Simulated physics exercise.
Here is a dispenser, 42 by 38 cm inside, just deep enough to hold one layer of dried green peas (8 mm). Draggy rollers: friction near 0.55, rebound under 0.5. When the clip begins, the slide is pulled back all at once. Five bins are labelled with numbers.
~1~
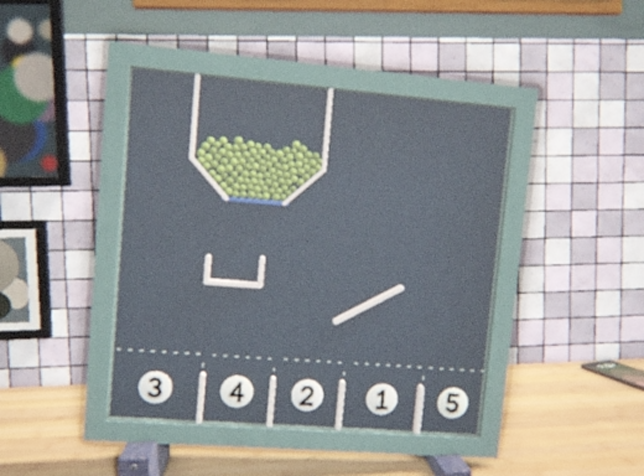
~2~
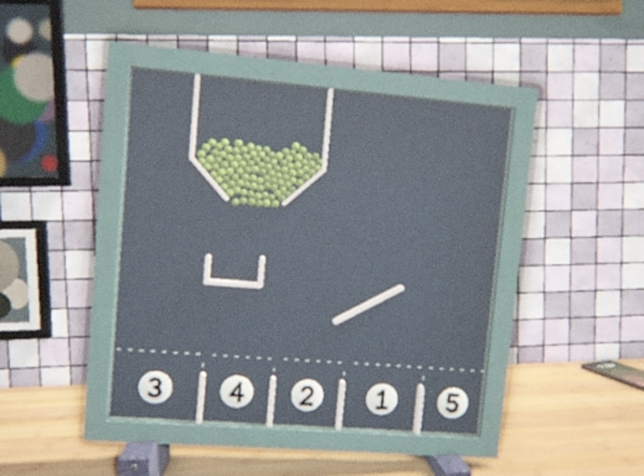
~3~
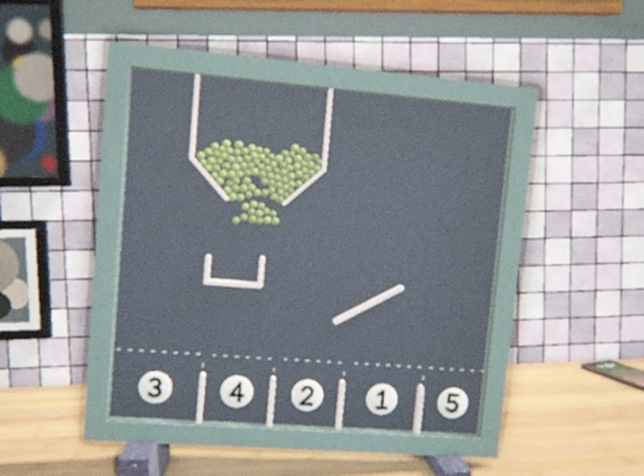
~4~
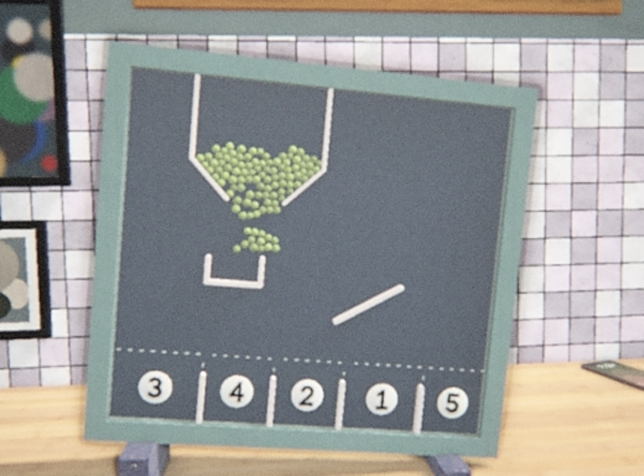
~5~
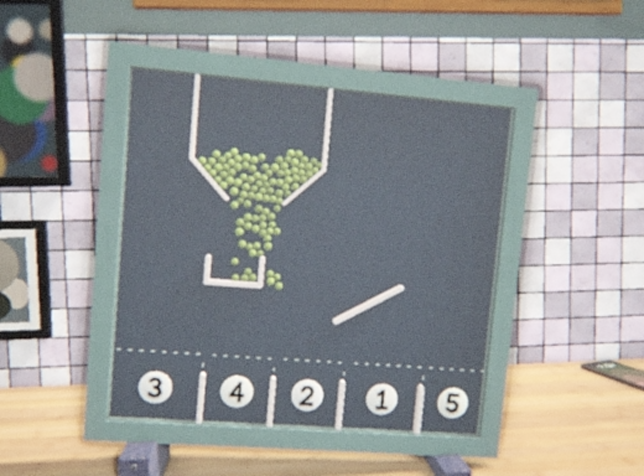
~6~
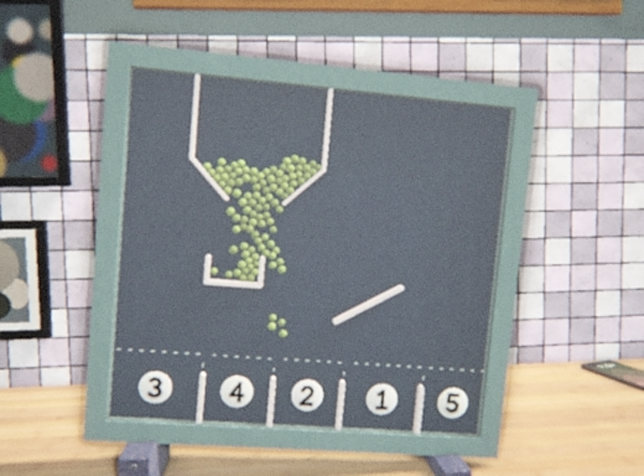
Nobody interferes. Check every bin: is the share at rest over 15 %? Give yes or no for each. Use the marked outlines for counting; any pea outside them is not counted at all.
No. 1: No, 2: Yes, 3: No, 4: No, 5: No.
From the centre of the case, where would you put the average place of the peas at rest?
Some 5 cm left and 10 cm below.
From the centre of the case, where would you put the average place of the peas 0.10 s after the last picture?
Position estimate: Left 6 cm, above 1 cm.
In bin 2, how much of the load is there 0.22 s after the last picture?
I'd say near 25 in a hundred.
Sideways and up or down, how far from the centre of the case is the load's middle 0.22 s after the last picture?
I'd put it near 5 centimetres to the left and 4 centimetres below.
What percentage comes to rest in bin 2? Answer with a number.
Close to 50 per cent of the load rests there.
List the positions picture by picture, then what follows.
The first picture shows tilted 6° clockwise; about 100 peas; load centre (262, 170); no. 1 (382, 399), no. 2 (307, 395), no. 3 (155, 387), no. 4 (237, 392), no. 5 (453, 403); slide (224, 198) to (287, 204).
The second picture shows load centre (262, 172); 6 out, leading pea (275, 204).
The third picture shows load centre (262, 175); 13 out, leading pea (275, 221).
The fourth picture shows load centre (261, 187); 25 out, leading pea (261, 249).
The fifth picture shows load centre (258, 197); 35 out, leading pea (279, 286).
The sixth picture shows load centre (258, 208); 51 out, leading pea (283, 334); wall ends (203, 375), (273, 379), (342, 383), (421, 388), (335, 321) to (401, 288), (208, 257) to (262, 259).
Then, 0.10 s later than the last picture, no. 2, 10 %.
Then, 0.22 s later than the last picture, no. 2, 25 %.
Then, 0.45 s later than the last picture, no. 2, 50 %, no. 3, 5 %.
All still 1.4 s after it, no. 1, 0 %, no. 2, 50 %, no. 3, 5 %, no. 4, 0 %, no. 5, 0 %, elsewhere 40 %.
